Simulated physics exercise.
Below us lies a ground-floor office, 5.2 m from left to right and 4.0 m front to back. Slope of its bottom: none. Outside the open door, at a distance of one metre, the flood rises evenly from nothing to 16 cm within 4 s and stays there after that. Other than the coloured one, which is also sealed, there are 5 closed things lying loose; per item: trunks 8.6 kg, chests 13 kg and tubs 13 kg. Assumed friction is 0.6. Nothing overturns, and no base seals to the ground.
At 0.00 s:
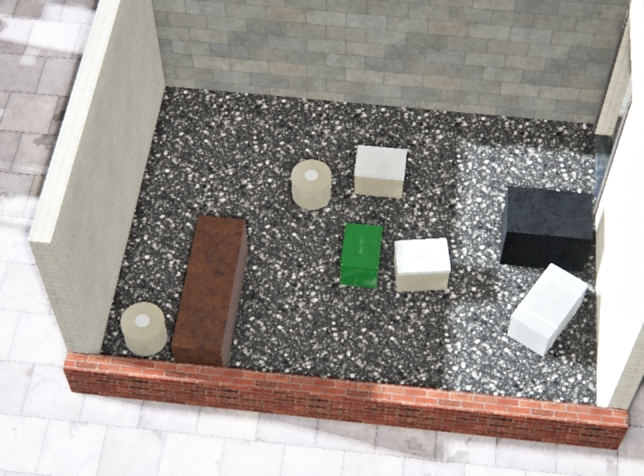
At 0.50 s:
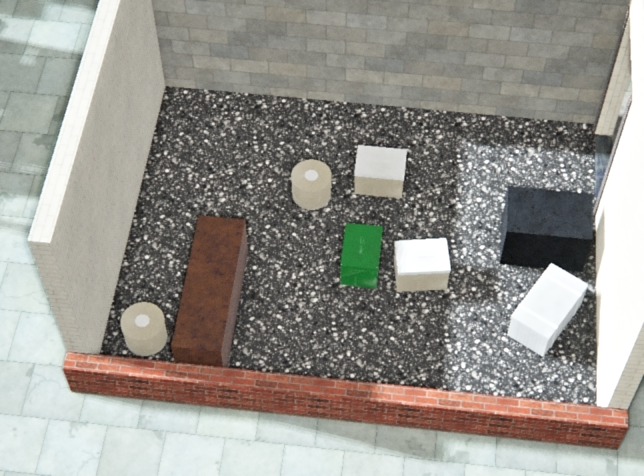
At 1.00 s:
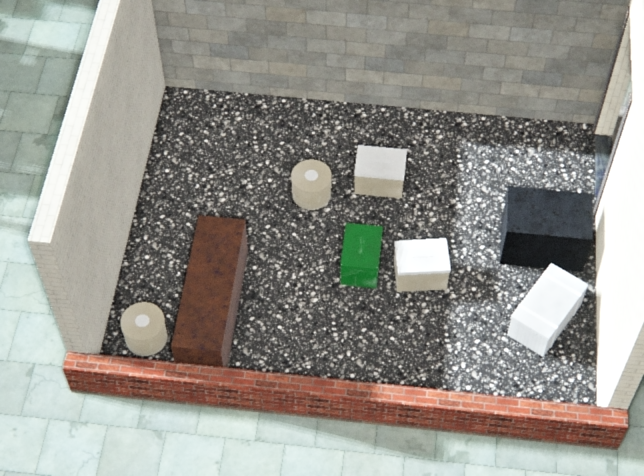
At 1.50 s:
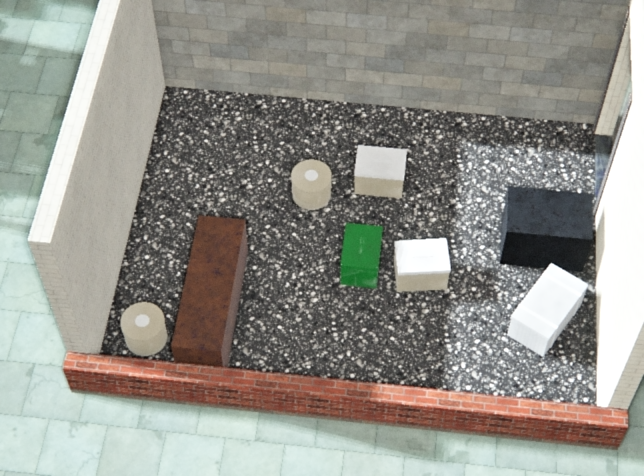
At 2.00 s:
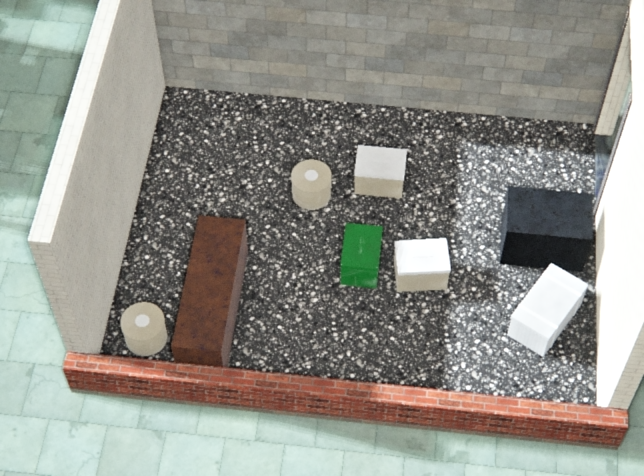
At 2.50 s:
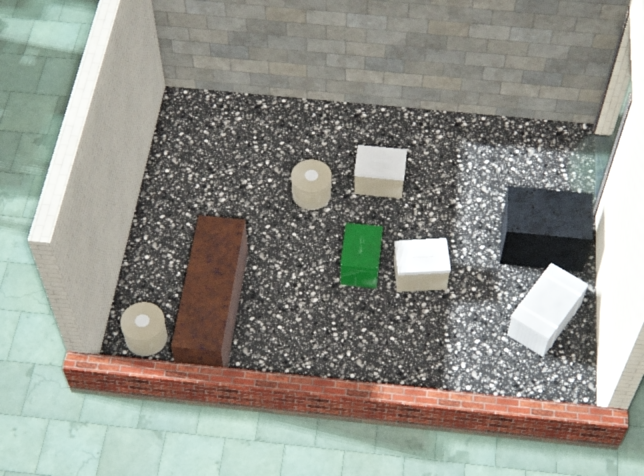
Pale paving turns watery green around a ground-floor office, seen from high above over a low brick wall, with a dark speckled floor. A green chest sits near the middle among pale chests and tubs, with a long brown block at left and a black one at right. The green tint outside deepens and finally shows at the right-hand opening, while the objects and the camera stay still.
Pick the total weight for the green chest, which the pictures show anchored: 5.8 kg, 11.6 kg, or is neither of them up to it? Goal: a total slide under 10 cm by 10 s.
11.6 kg is needed.
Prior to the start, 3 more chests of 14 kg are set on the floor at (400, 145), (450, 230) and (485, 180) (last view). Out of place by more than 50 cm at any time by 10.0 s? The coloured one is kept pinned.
Listed in order, they go over the bar, beneath the bar, over the bar.
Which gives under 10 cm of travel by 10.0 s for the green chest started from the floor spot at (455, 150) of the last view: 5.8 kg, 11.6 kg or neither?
The answer: No weight will do.
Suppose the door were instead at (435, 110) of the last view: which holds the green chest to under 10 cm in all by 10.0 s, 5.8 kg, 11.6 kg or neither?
Then no mass works.
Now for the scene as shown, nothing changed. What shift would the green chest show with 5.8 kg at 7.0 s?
I'd put it at roughly 30 cm.
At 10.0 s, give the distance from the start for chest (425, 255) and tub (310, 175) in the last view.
0 cm and 0 cm respectively.
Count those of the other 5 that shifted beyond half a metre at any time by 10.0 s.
0 in all.
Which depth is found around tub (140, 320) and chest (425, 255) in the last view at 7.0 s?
Depth approx. 0 cm / 3 cm.
After 3.5 s the green chest would be 0 cm from its start with 5.8 kg and 0 cm from its start with 11.6 kg; 0 cm of water round it then.
After 4.5 s the green chest would be 0 cm from its start with 5.8 kg and 0 cm from its start with 11.6 kg; 0 cm of water round it then.
After 7.0 s the green chest would be 26 cm from its start with 5.8 kg and 0 cm from its start with 11.6 kg; 3 cm of water round it then.
After 10.0 s the green chest would be 92 cm from its start with 5.8 kg and 0 cm from its start with 11.6 kg; 3 cm of water round it then.
